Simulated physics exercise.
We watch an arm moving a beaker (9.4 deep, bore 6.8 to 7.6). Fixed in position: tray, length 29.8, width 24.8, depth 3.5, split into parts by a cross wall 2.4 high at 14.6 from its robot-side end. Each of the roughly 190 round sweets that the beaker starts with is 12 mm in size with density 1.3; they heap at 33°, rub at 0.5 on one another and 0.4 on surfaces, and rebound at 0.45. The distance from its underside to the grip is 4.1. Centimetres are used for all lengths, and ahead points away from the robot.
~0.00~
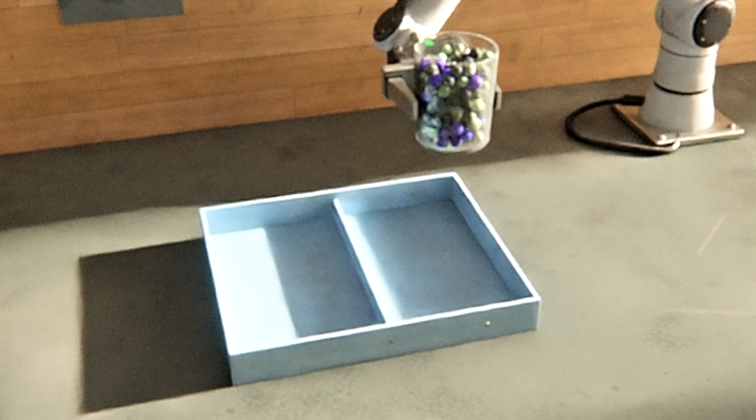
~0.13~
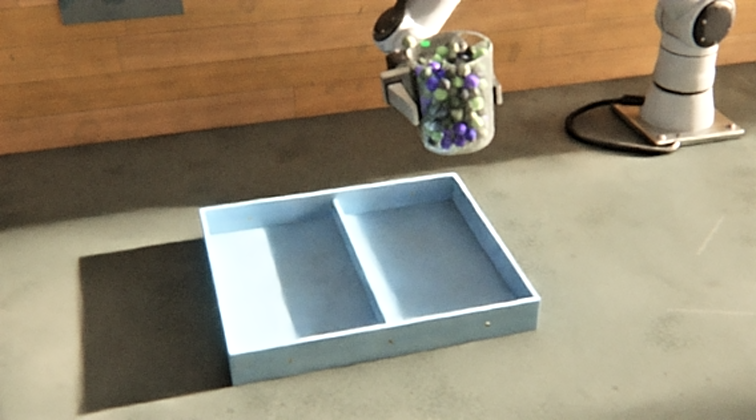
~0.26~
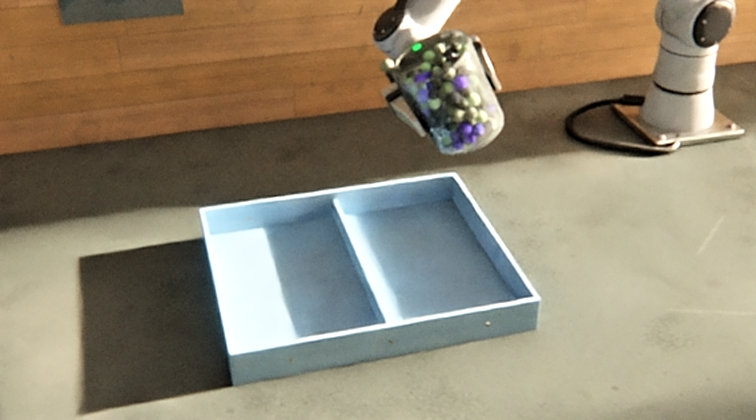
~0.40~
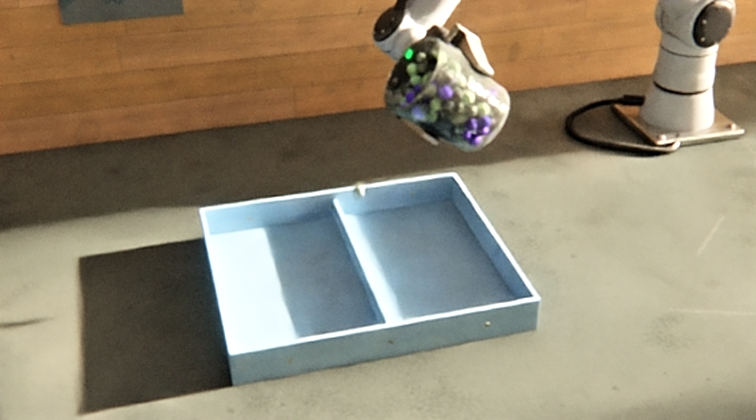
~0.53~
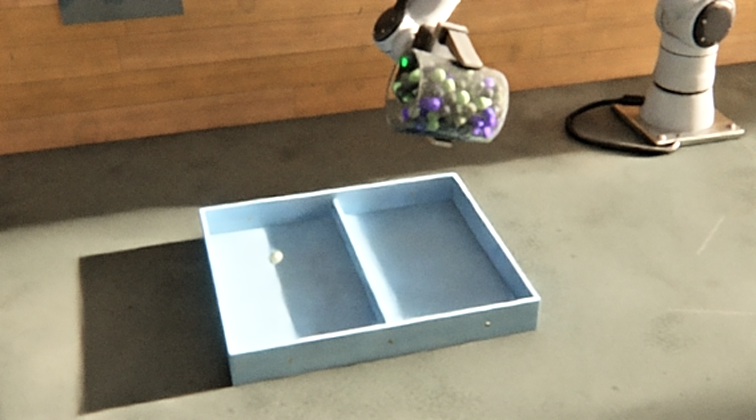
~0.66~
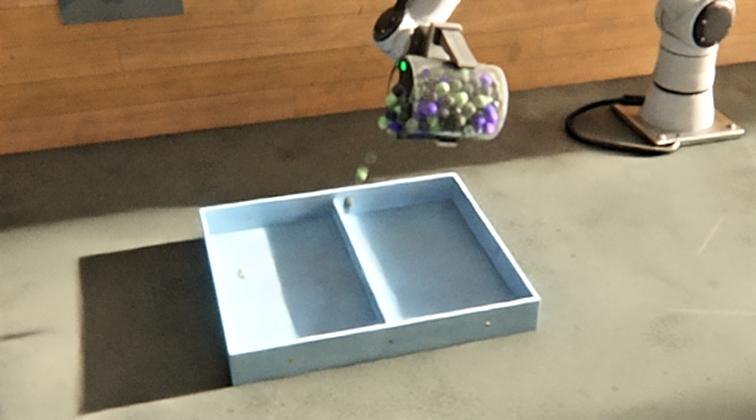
Robot arm tilting a clear beaker of green, purple and pale beads leftward above a divided blue tray, a few beads dropping out.
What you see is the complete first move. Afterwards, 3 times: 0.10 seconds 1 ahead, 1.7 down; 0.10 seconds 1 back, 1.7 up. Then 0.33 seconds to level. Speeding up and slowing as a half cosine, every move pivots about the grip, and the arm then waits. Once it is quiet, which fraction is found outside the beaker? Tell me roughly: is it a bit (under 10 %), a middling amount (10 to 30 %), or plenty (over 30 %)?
Roughly a middling amount, 10 to 30 %.
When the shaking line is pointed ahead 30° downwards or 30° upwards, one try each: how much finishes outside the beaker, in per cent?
I'd say close to 30 percent for the first and close to 50 percent for the second.
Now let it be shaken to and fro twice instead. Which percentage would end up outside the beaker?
About 15 %.
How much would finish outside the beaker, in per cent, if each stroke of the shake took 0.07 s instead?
Roughly 20 in a hundred.
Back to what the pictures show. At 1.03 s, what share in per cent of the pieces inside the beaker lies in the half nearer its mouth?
Around 45 percent.
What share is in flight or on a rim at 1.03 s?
I'd put it near 1 per cent.
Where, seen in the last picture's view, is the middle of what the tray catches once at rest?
Roughly at pixel (324, 281).
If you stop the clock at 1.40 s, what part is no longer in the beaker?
Near 15 per cent.
By 1.03 s, tilted 79° forward, highest piece 22 above the table; 170 in the beaker, 13 in the far-side part, 4 in the robot-side part, 2 in flight or on a rim.
By 1.40 s, tilted 47° forward, highest piece 23 above the table; 157 in the beaker, 20 in the far-side part, 10 in the robot-side part, 2 in flight or on a rim.
By 1.79 s, level, highest piece 25 above the table; 156 in the beaker, 22 in the far-side part, 11 in the robot-side part.
By 2.84 s, level, highest piece 25 above the table; 156 in the beaker, 22 in the far-side part, 11 in the robot-side part.
Final count, 156 in the beaker, 22 in the far-side part, 11 in the robot-side part. That is 17 % outside the beaker.
